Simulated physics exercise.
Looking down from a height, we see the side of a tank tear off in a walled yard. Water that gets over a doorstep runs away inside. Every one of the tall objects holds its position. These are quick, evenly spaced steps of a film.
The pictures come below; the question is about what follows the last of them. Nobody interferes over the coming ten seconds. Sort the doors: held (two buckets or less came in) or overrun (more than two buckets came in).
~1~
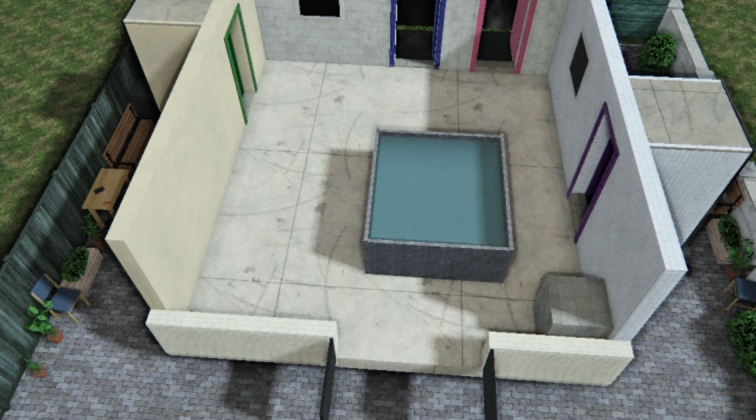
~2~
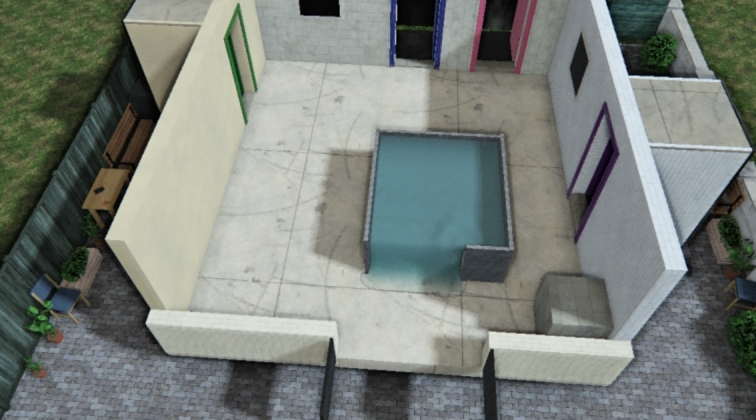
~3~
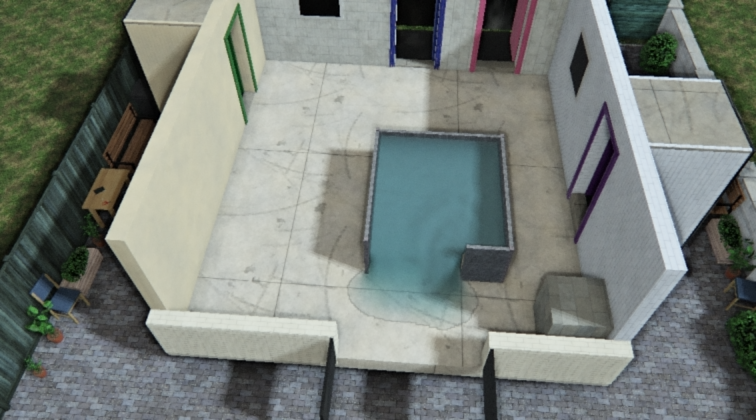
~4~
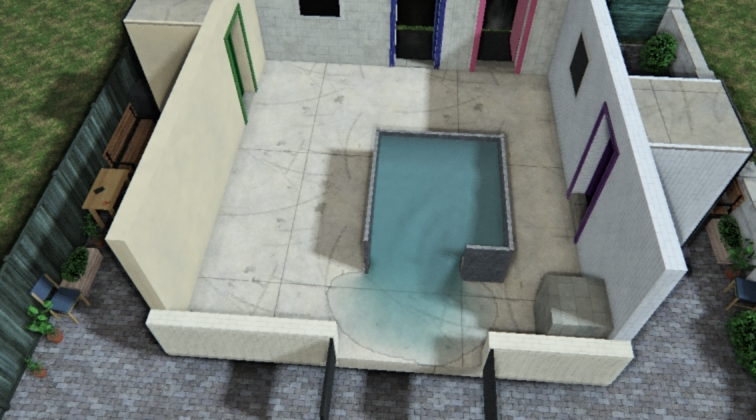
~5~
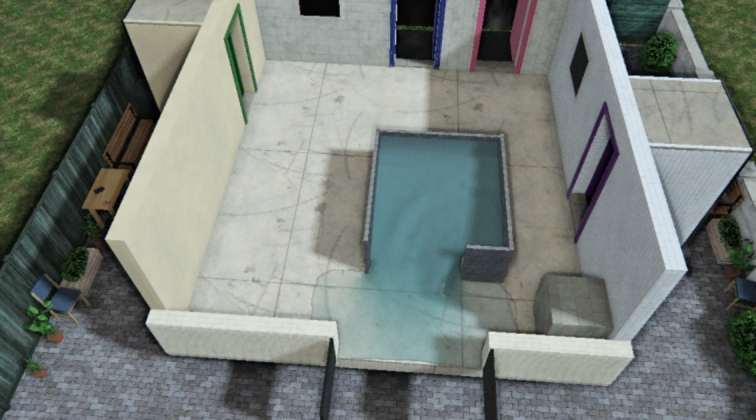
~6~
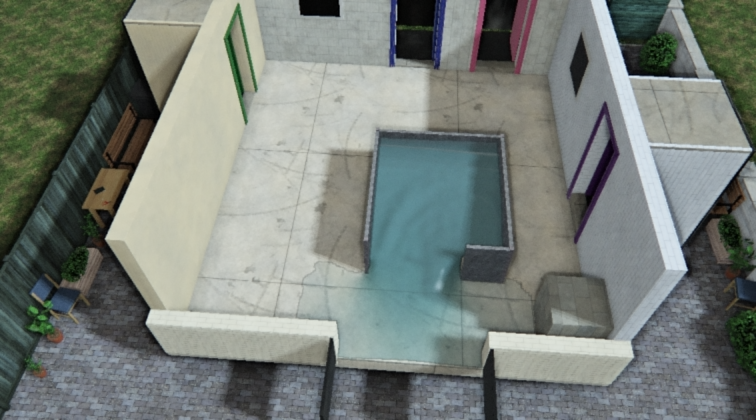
Sorted: Green door held, pink door held, blue door held, purple door held.
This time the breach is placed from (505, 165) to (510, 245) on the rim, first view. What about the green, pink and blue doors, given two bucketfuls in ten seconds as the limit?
Lab note - green door: Above the mark; pink door: Above the mark; blue door: Above the mark.
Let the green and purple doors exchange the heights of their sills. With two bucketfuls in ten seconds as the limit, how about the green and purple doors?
Result - green door: Stays within the limit; purple door: Stays within the limit.
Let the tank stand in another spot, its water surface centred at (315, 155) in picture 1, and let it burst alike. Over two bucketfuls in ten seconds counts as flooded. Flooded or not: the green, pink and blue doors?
Note: Green ends up above; pink ends up above; blue ends up above.
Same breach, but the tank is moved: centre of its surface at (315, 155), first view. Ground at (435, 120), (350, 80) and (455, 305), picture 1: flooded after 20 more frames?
Going through them in turn: Still bare, still bare and waterlogged.
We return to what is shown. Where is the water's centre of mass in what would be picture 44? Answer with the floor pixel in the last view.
That puts it at around (390, 226).
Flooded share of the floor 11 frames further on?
By my count, 20 percent.
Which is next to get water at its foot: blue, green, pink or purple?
The purple one, I reckon.
A moment on, water covers 15 % of the floor; the green door not reached, the pink door not reached, the blue door not reached, the purple door not reached.
Next, water covers 20 % of the floor; the green door not reached, the pink door not reached, the blue door not reached, the purple door not reached.
Then, water covers 30 % of the floor; the green door not reached, the pink door not reached, the blue door not reached, the purple door wet at the sill, nothing in.
Later, water covers 65 % of the floor; the green door wet at the sill, nothing in, the pink door not reached, the blue door not reached, the purple door wet at the sill, nothing in.
In the end, water covers 80 % of the floor; the green door wet at the sill, nothing in, the pink door wet at the sill, nothing in, the blue door wet at the sill, nothing in, the purple door wet at the sill, nothing in.
